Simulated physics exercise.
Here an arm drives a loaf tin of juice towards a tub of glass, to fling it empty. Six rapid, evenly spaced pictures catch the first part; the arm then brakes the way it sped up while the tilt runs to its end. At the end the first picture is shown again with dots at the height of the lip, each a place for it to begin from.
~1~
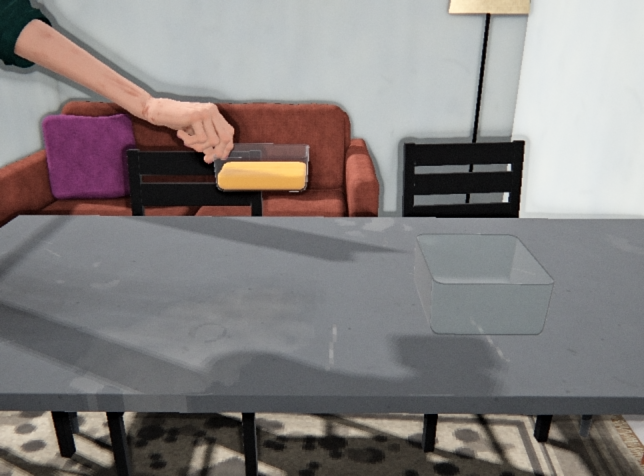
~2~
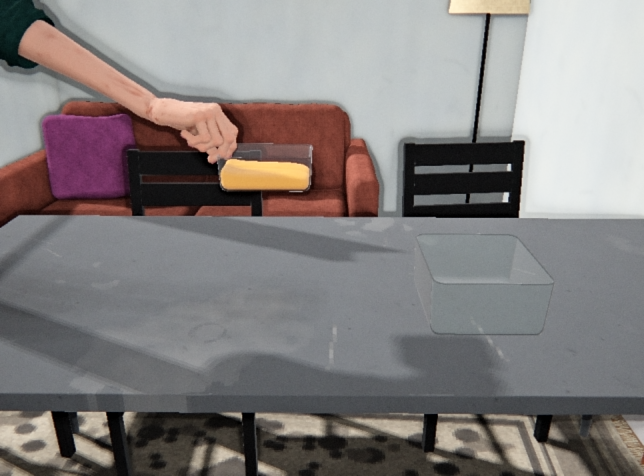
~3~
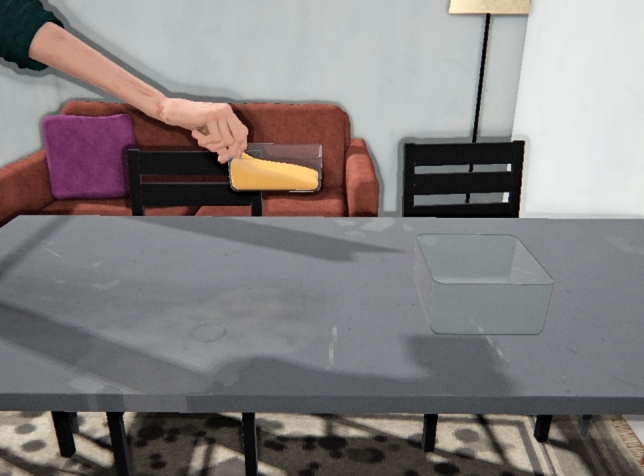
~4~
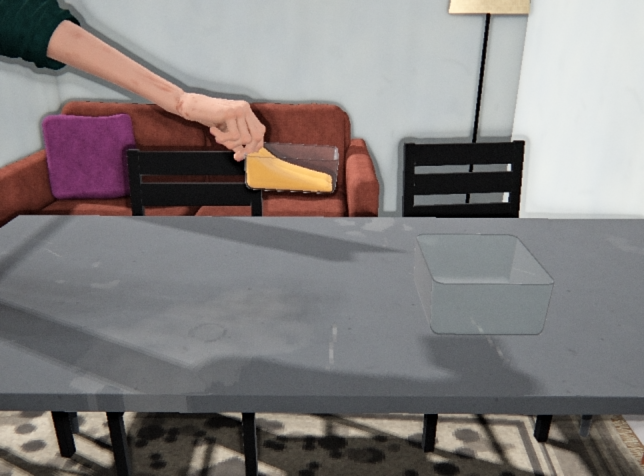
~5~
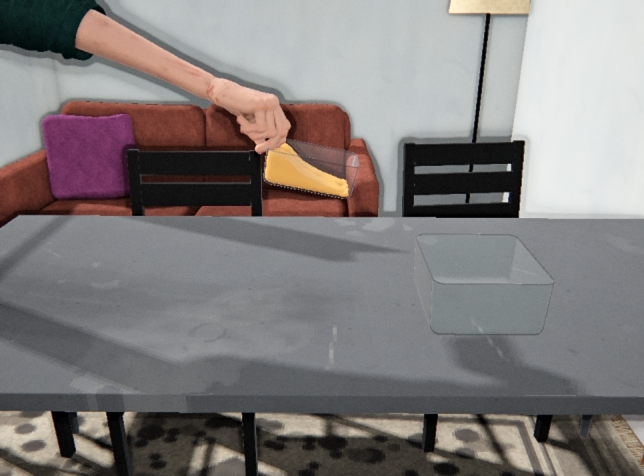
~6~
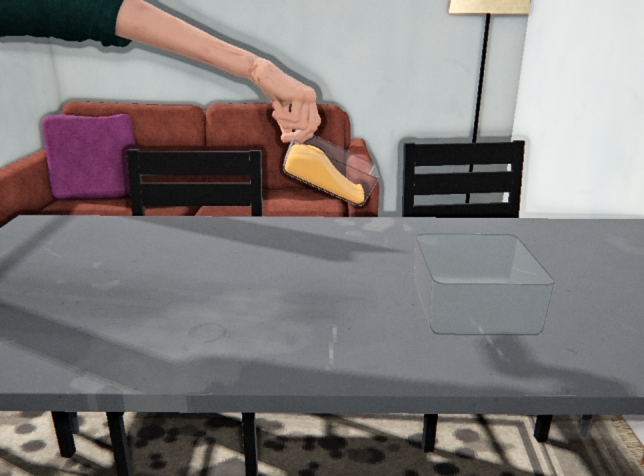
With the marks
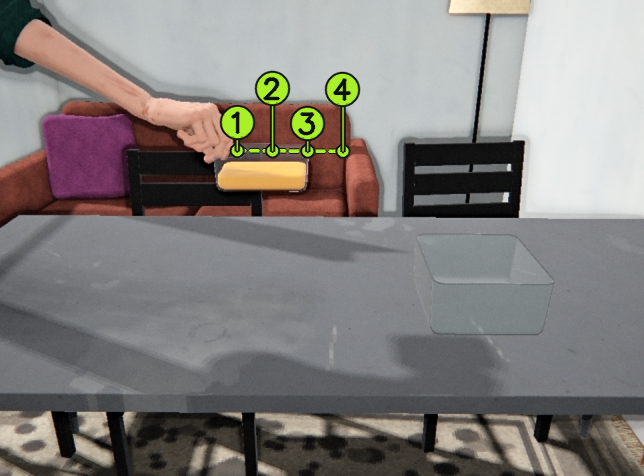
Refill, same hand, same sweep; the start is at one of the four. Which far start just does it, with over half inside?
2.
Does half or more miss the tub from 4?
No, not at all.
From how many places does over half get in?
Three of the four.
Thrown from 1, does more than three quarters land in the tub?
No, less.
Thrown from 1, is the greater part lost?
Yes, it does.
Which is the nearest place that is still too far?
That is place 1.
On the marked copy, 1 at (237, 150); 2 at (272, 150); 3 at (307, 151); 4 at (342, 151).
With 1, about 34 % lands in the tub, 60 % falls short and 6 % goes beside or beyond.
With 2, about 69 % lands in the tub, 25 % falls short and 5 % goes beside or beyond.
With 3, about 69 % lands in the tub, 18 % falls short and 13 % goes beside or beyond.
With 4, about 64 % lands in the tub, 7 % falls short and 28 % goes beside or beyond.
